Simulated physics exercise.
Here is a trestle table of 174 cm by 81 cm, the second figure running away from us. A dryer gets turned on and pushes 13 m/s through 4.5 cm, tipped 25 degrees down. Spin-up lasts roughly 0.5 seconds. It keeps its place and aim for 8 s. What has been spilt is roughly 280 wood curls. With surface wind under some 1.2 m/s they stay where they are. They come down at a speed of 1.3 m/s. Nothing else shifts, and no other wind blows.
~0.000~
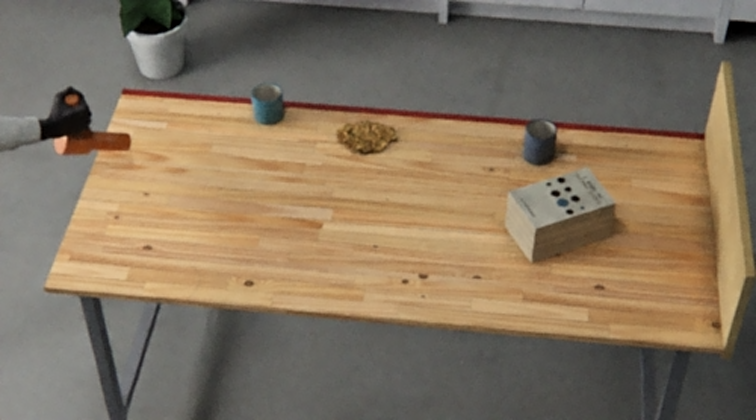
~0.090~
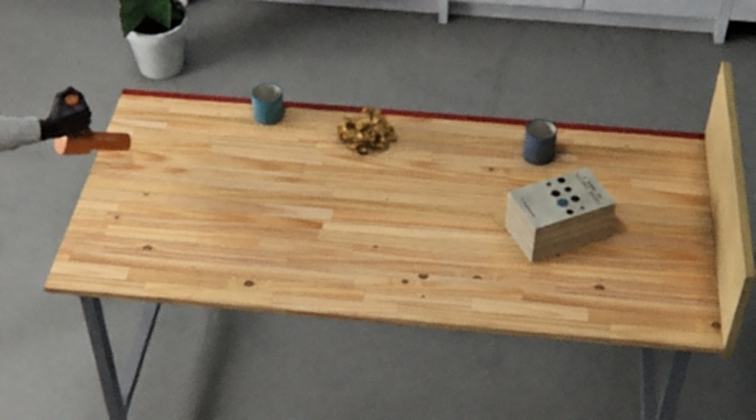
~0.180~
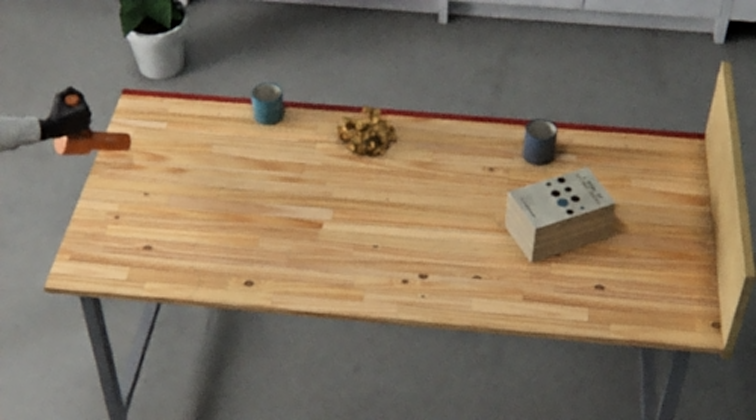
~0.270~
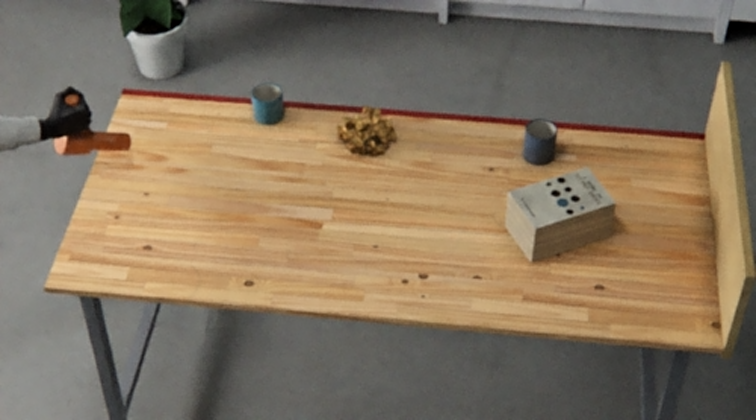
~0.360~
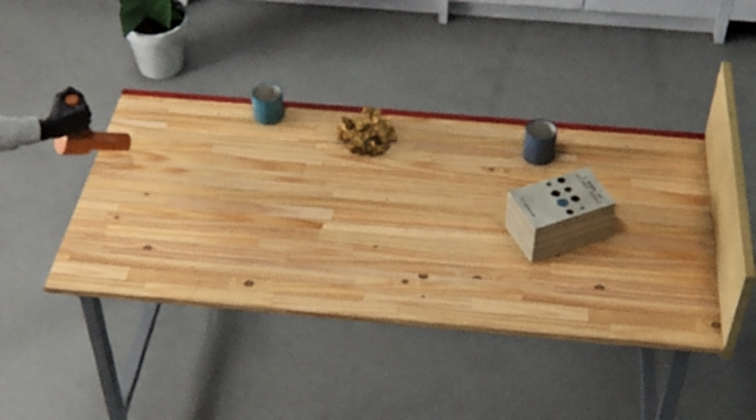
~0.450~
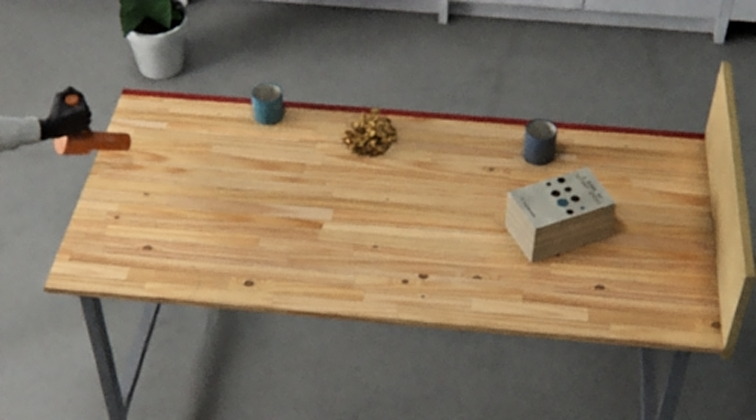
The clip opens on a wooden trestle table with a small heap of brown curls between two mugs, a block to the right, and a gloved hand holding an orange dryer still at the left edge. The heap loosens and changes shape slightly, then its middle shifts barely to the right.
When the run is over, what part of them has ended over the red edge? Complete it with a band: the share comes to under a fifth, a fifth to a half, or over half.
The share comes to over half.
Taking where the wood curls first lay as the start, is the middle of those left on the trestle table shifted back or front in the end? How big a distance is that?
The middle ends up shifted toward the far edge, about 5 cm.
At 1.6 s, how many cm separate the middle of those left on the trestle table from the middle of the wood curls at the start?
I'd say close to 45 cm.
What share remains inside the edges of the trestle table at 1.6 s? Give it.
Roughly 40 %.
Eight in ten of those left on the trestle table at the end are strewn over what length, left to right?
Spread, left to right: Approx. 30 cm.
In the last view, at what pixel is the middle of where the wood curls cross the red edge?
Near (527, 120).
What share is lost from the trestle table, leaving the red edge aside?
Roughly 0 per cent.
After 1.6 s, 64 % are over the red edge; the middle of those still in play is near (525, 143); 61 % have settled or left.
After 2.6 s, 69 % are over the red edge; the middle of those still in play is near (544, 145); 69 % have settled or left.
After 4.4 s, 73 % are over the red edge; the middle of those still in play is near (549, 145); 78 % have settled or left.
After 8.0 s, at the end, 75 % are over the red edge; the middle of those still in play is near (551, 145).
